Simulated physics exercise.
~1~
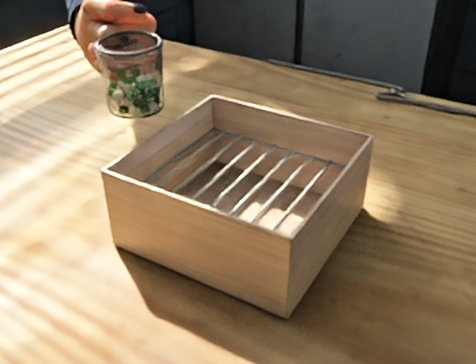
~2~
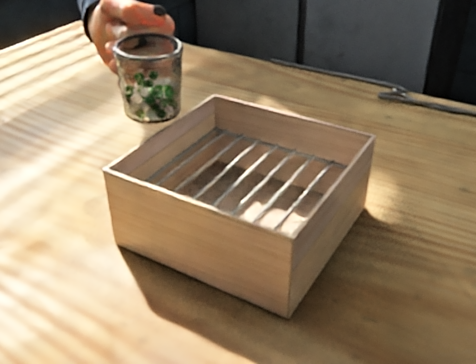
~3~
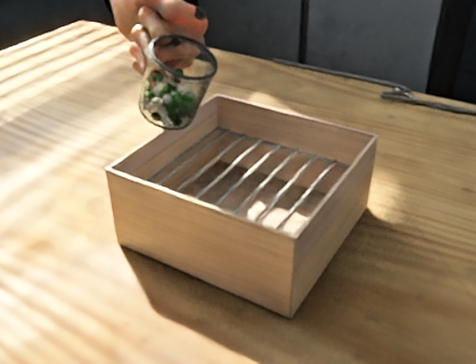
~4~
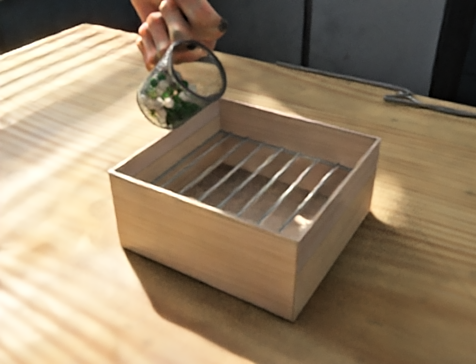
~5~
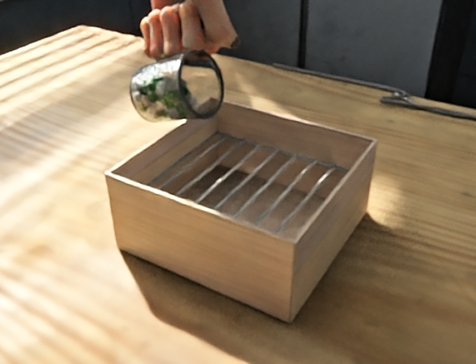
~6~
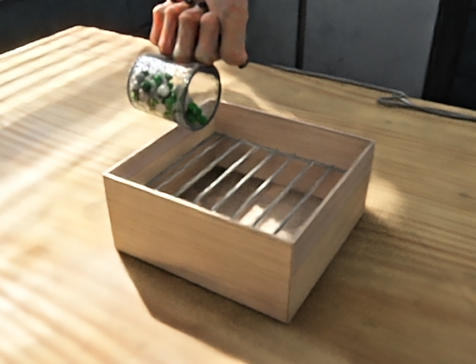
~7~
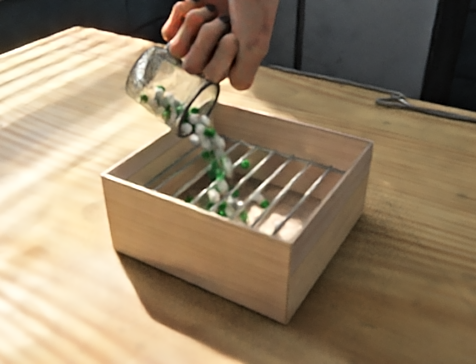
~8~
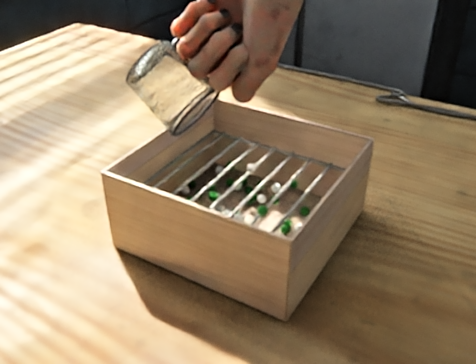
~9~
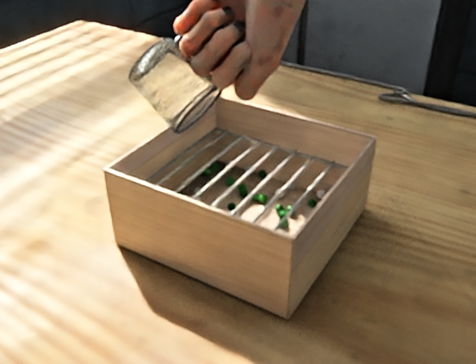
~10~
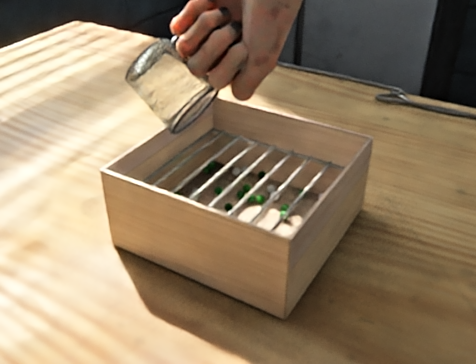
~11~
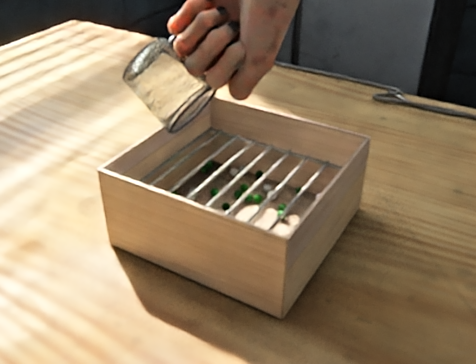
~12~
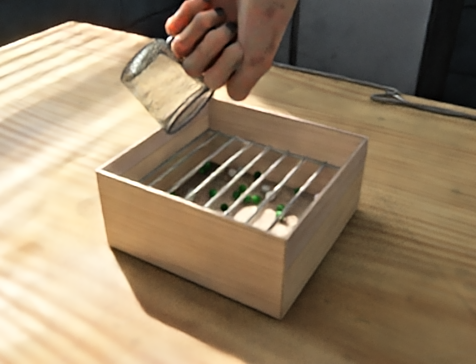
Hand tipping a glass of white and green pieces over a wire rack in a wooden box, all dropping through the wires.
